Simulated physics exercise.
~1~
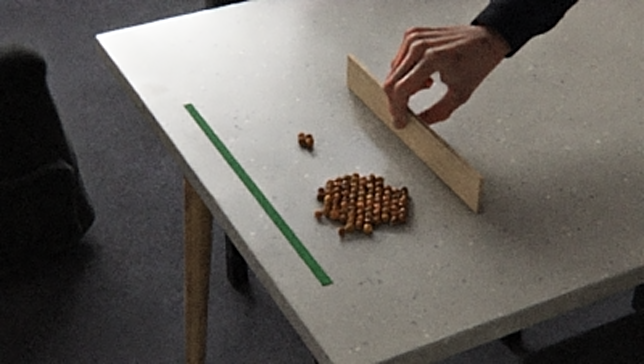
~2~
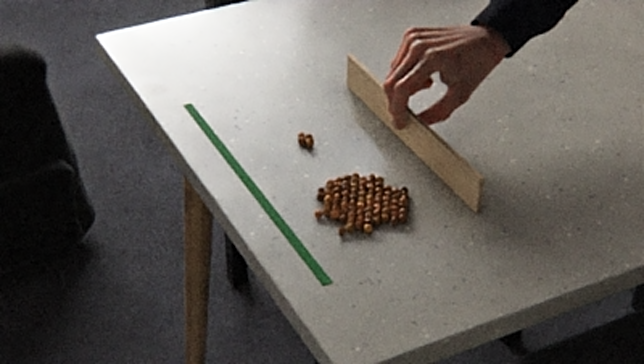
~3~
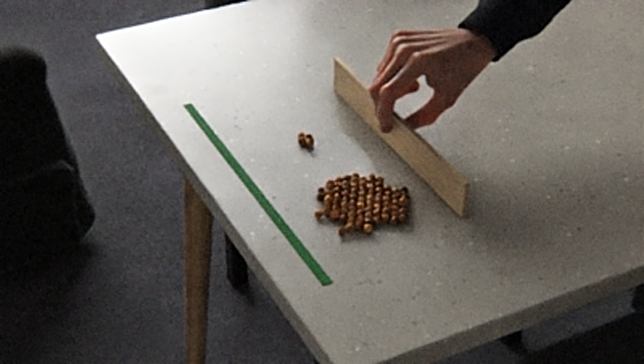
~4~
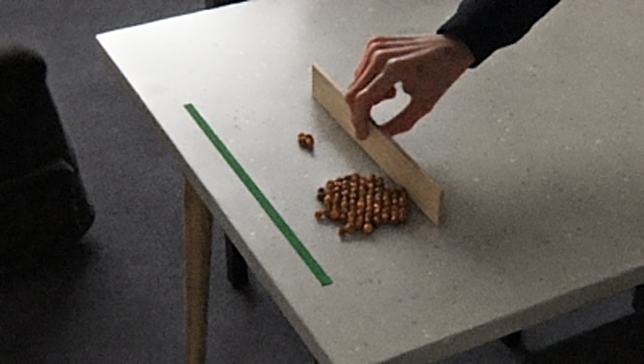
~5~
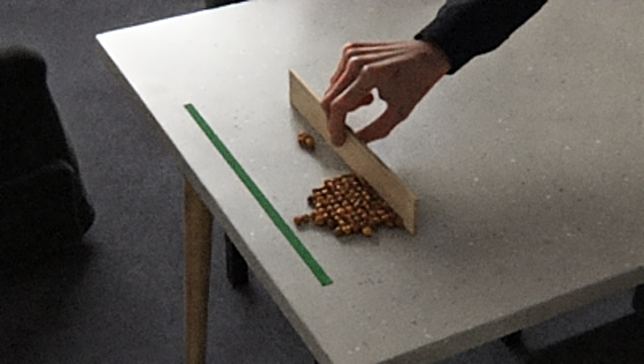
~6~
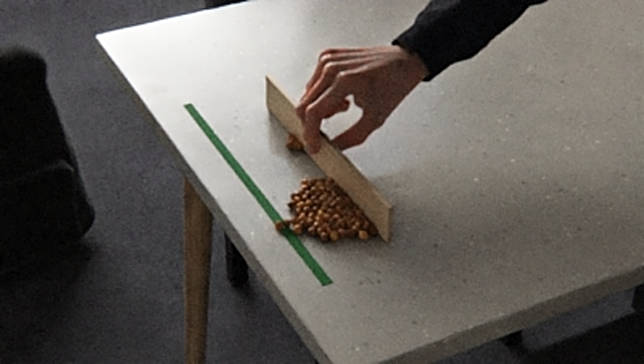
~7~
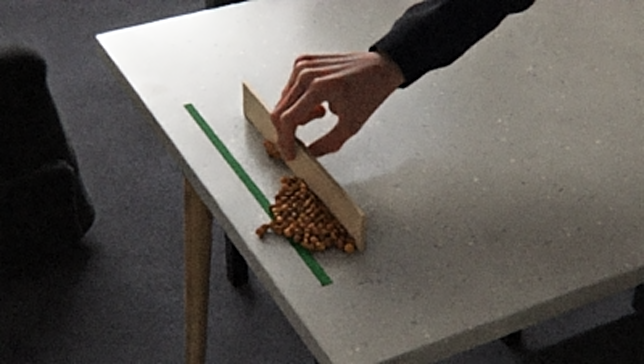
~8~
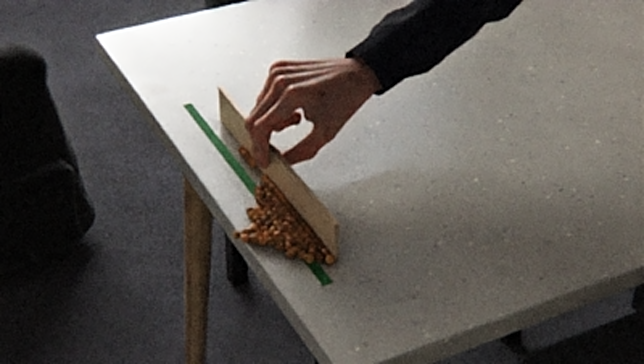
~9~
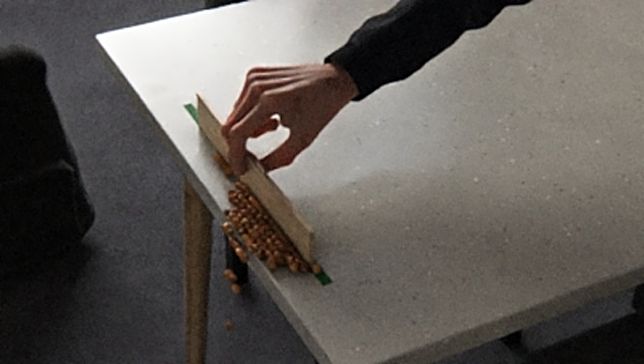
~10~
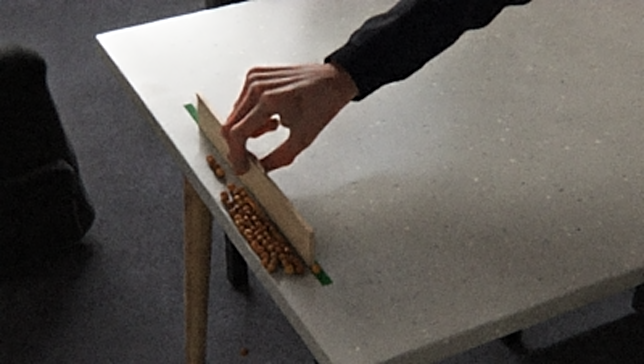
The clip shows a hand sliding an upright strip of wood leftward across a pale table, pushing a large cluster and a tiny group of small brown pieces toward green tape. The strip stops at the tape as some pieces from the large cluster fall off the edge, while the rest stay on.
